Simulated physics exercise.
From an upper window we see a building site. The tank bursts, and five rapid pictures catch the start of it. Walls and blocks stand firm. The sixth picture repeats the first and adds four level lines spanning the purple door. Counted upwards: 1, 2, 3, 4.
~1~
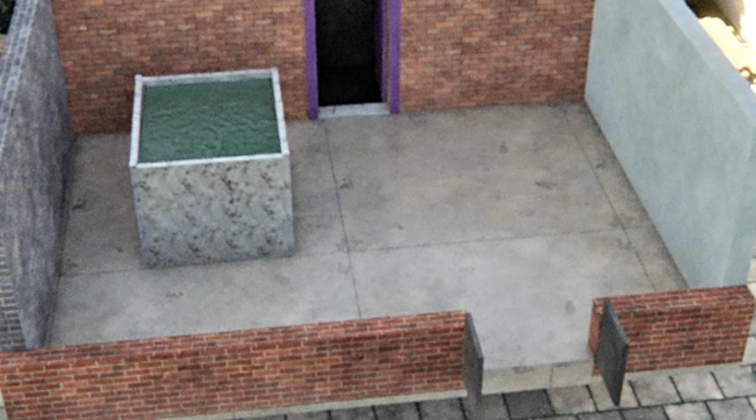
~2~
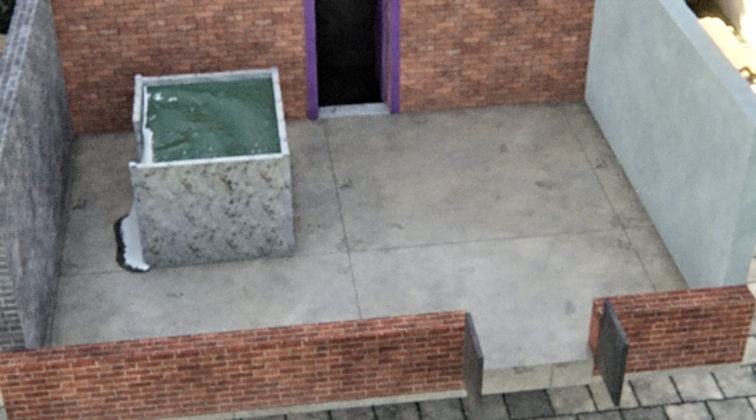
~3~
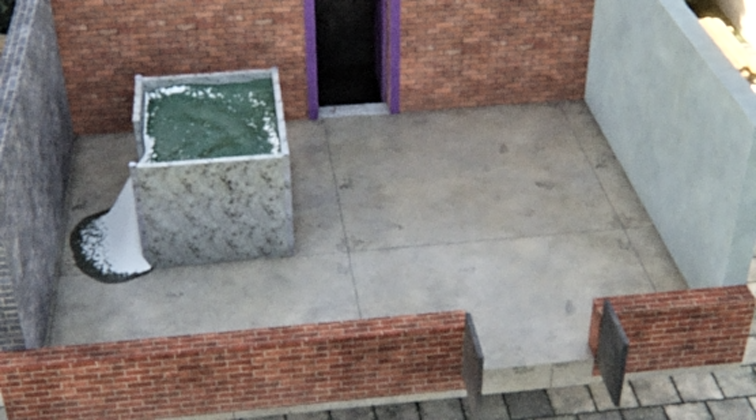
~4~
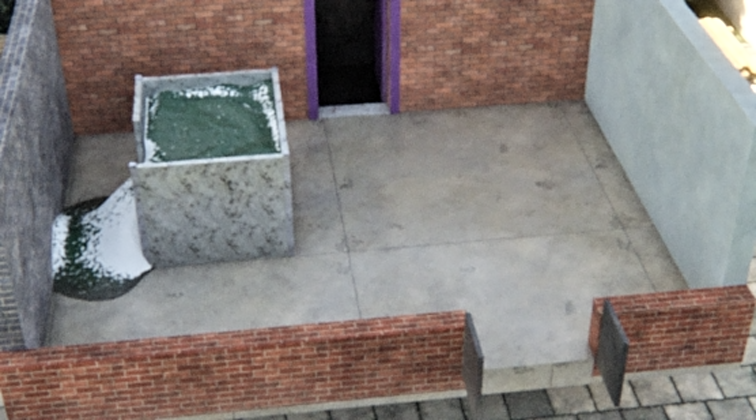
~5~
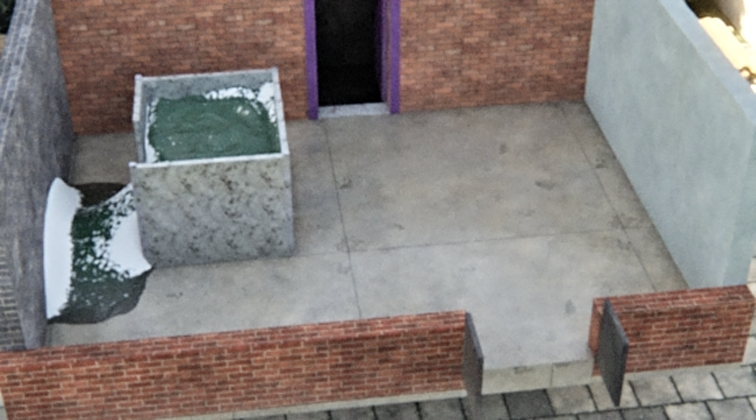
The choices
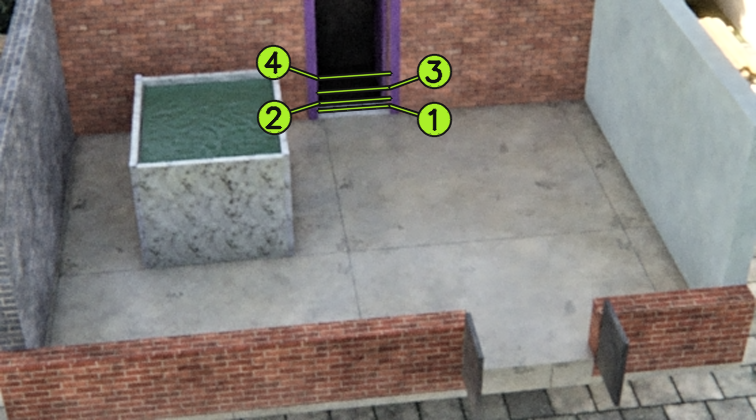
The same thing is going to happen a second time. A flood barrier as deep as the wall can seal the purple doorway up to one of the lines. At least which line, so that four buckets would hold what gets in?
Line 1 just does it.
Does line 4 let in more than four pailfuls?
No, that is safe.
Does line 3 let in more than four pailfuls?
No, not at all.
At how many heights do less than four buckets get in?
All of the four.
In lime, 1 at (354, 108); 2 at (354, 100); 3 at (354, 90); 4 at (354, 75); from the bottom up 1, 2, 3, 4.
With 1, a splash gets over, under a bucket.
With 2, nothing gets over.
With 3, nothing gets over.
With 4, nothing gets over.
